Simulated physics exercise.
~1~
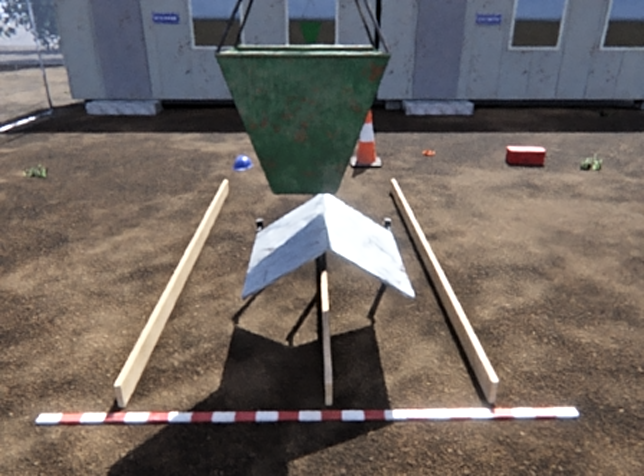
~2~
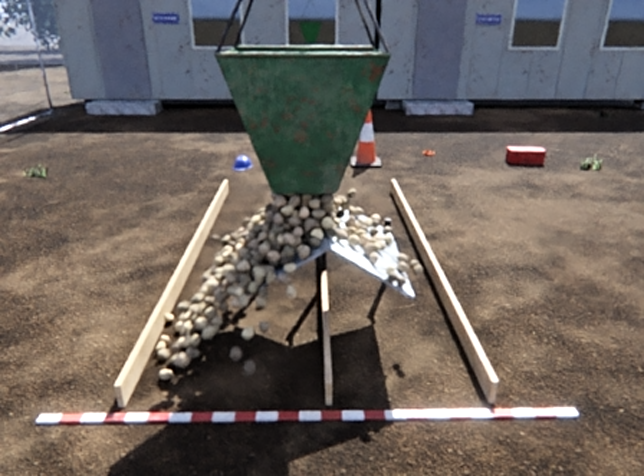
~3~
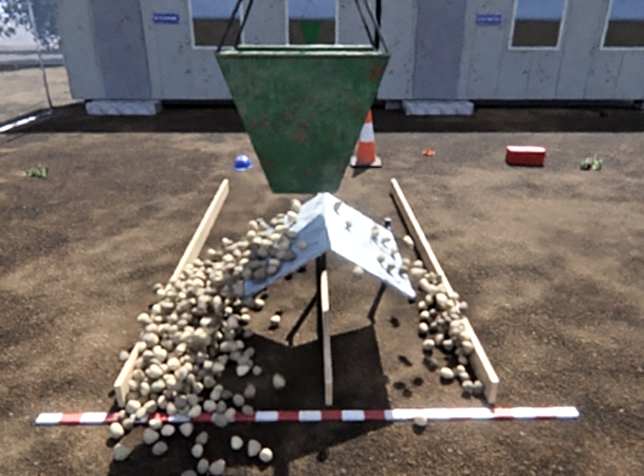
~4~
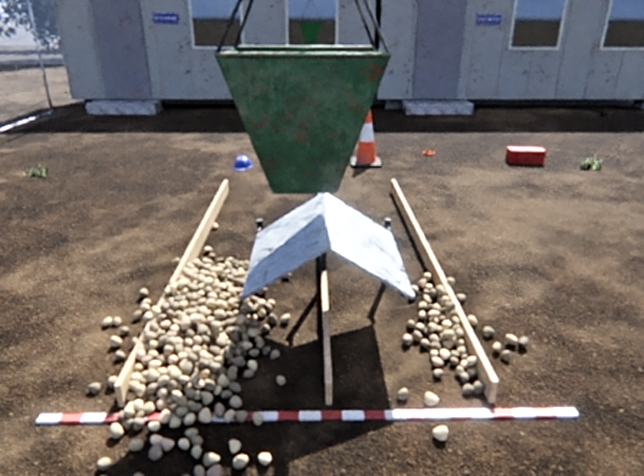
Pale cobbles dropping from a green hanging skip onto a peaked steel plate, sliding off both sides and settling mostly at left.
